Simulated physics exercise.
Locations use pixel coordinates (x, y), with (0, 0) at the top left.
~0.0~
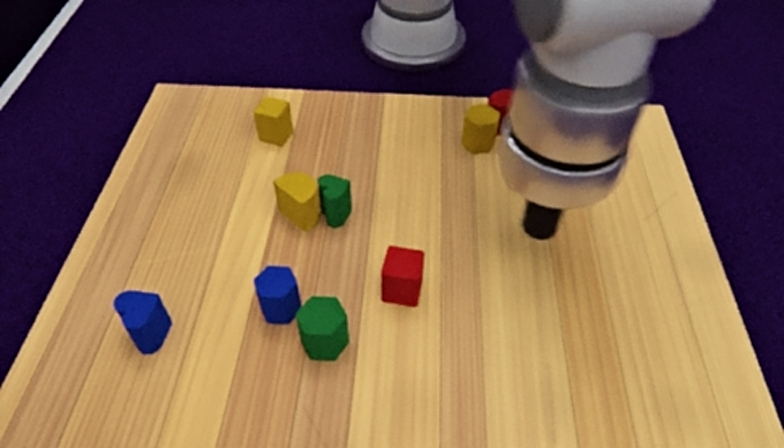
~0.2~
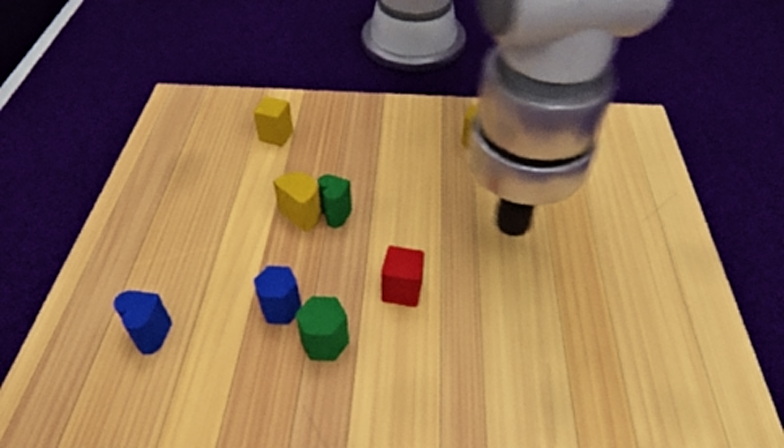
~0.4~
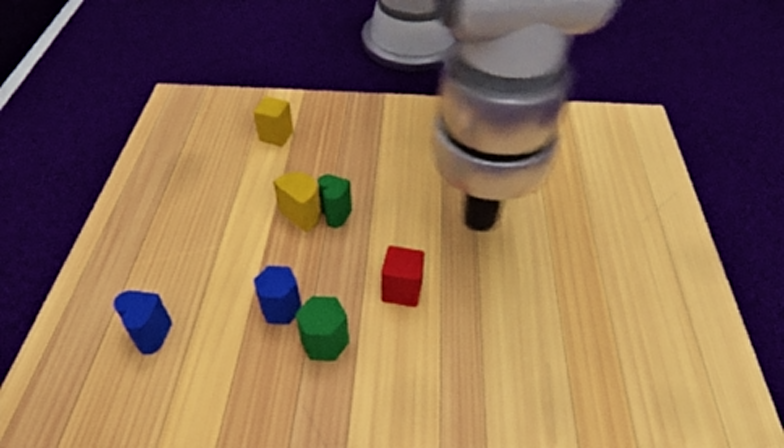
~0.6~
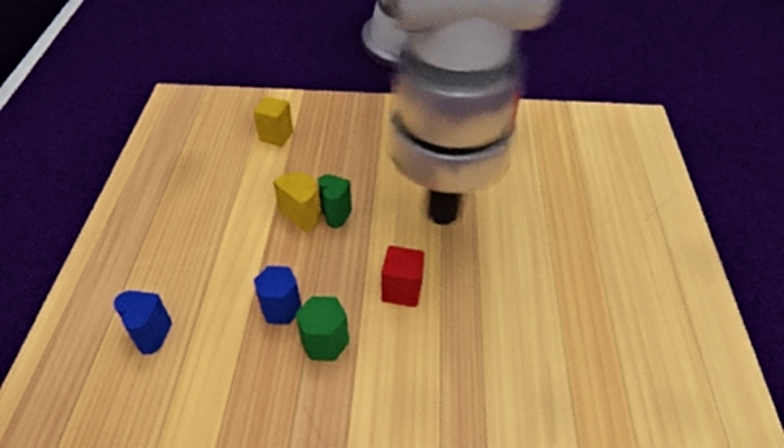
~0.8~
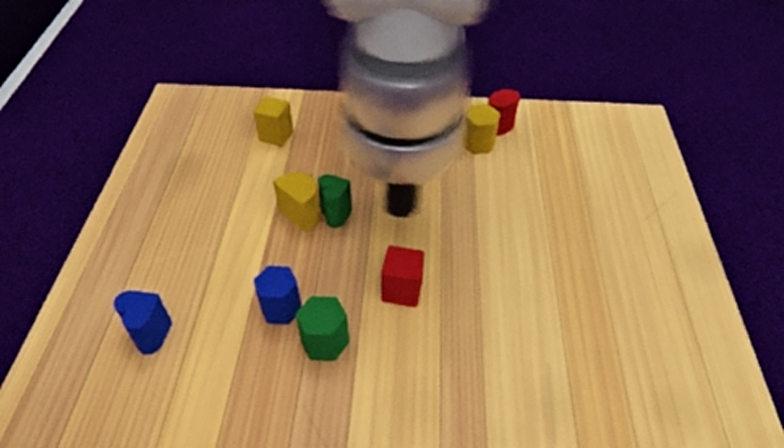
On a wooden board, a robot arm moves its black rod left above the still coloured blocks.
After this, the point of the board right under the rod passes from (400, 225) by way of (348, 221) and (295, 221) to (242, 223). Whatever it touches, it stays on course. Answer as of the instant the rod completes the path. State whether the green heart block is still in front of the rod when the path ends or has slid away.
The block lies off to the side or behind.
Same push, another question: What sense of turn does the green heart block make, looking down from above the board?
Rotates clockwise.
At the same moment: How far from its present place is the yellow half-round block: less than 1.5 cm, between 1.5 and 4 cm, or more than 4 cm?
It is going to finish beyond 4 cm from where it is now.
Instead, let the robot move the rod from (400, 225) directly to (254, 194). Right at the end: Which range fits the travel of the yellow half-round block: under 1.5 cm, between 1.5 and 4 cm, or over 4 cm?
Distance: More than 4 cm.
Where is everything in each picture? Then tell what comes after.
Tip of the rod at (539, 228), middles of tops, yellow half-round block at (298, 185), green heart block at (333, 185), red square piece at (403, 262), in the first picture.
Rod at (512, 225), nothing pushed, in the second picture.
Rod at (480, 220), nothing pushed, in the third picture.
Rod at (443, 214), nothing pushed, in the fourth picture.
Rod at (401, 207), yellow half-round block at (298, 185), green heart block at (333, 185), red square piece at (403, 262), in the fifth picture.
The first path, step by step. One third of the way, rod at (346, 203); yellow half-round block at (287, 183), turned 15° anticlockwise; green heart block at (319, 180).
Two thirds of the way, rod at (291, 203); yellow half-round block at (239, 176), turned 25° anticlockwise; green heart block at (275, 173), turned 30° clockwise.
At the end, rod at (237, 205); yellow half-round block at (220, 169), turned 35° anticlockwise; green heart block at (265, 170), turned 55° clockwise; red square piece unmoved.
